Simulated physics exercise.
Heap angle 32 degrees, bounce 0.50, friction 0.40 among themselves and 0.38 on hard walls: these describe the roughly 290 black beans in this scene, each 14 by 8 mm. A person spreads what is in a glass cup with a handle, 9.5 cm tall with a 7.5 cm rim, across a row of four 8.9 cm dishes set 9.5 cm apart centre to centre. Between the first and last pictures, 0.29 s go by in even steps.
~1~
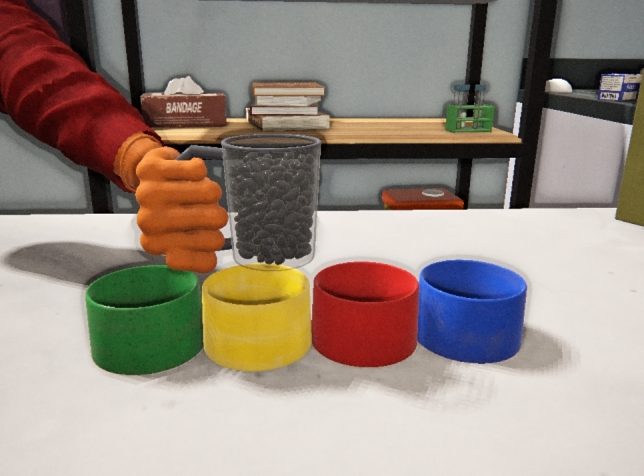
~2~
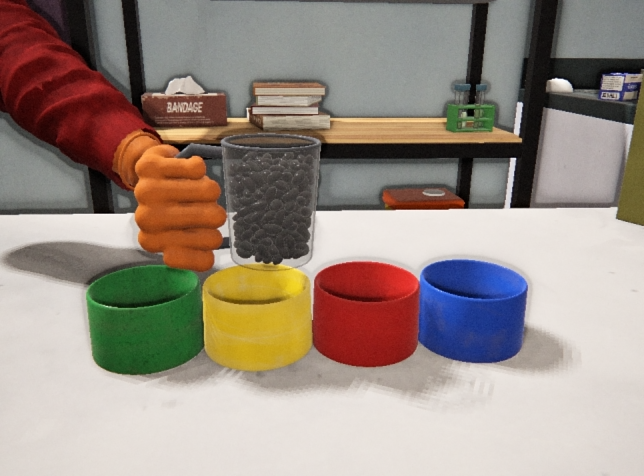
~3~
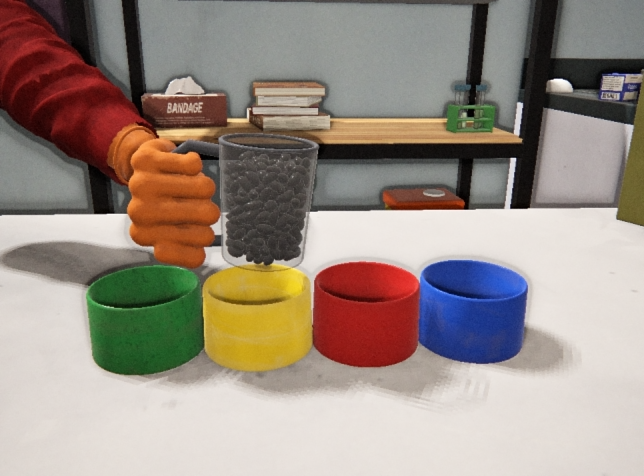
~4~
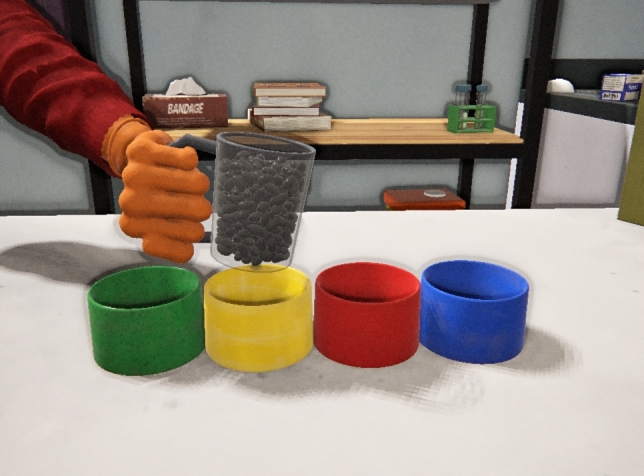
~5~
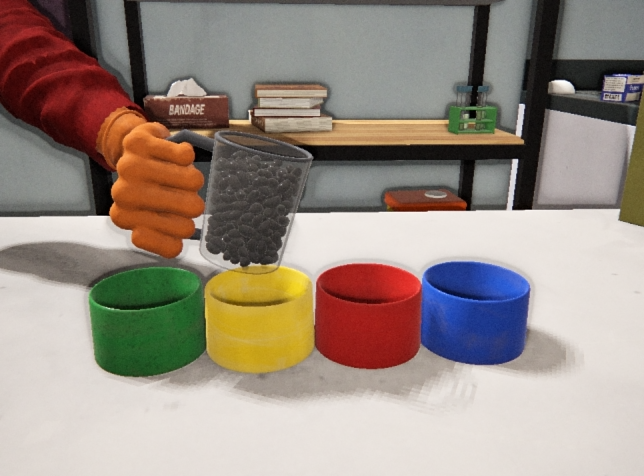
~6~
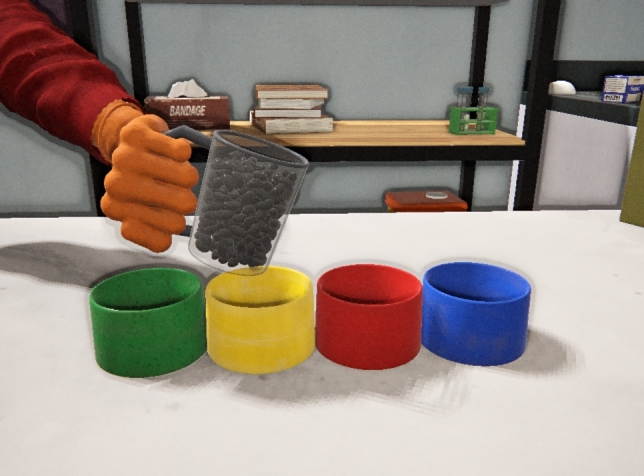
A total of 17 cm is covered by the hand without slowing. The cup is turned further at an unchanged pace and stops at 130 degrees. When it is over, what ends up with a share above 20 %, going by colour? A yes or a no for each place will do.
At the end, red dish: The share is going to stay within a fifth; blue dish: The share is going to stay within a fifth; green dish: The share is going to pass a fifth; yellow dish: The share is going to stay within a fifth; counter: The share is going to stay within a fifth.
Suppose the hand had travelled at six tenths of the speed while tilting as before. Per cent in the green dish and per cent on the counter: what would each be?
Shares: Green 20, counter 20.
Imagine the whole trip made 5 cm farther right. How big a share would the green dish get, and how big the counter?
Result - green 50 / counter 10.
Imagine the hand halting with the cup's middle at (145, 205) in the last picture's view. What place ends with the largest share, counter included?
The biggest share ends at yellow.
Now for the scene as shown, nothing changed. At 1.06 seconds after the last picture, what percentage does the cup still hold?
About 80 %.
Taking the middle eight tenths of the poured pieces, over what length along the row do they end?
6 cm.
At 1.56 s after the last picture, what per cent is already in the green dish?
About 90 per cent by then.
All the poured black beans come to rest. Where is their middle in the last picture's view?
Look around (146, 318) in the last picture.
Then, 0.63 s after the last picture, tilt 71 degrees; cup holds 100 %.
Then, 1.06 s after the last picture, tilt 106 degrees; cup holds 80 %, green 10 %, yellow 5 %.
Then, 1.56 s after the last picture, tilt 130 degrees; cup holds 0 %, green 90 %, yellow 5 %.
In the end, red 0 %, blue 0 %, green 90 %, yellow 5 %, counter 5 %.
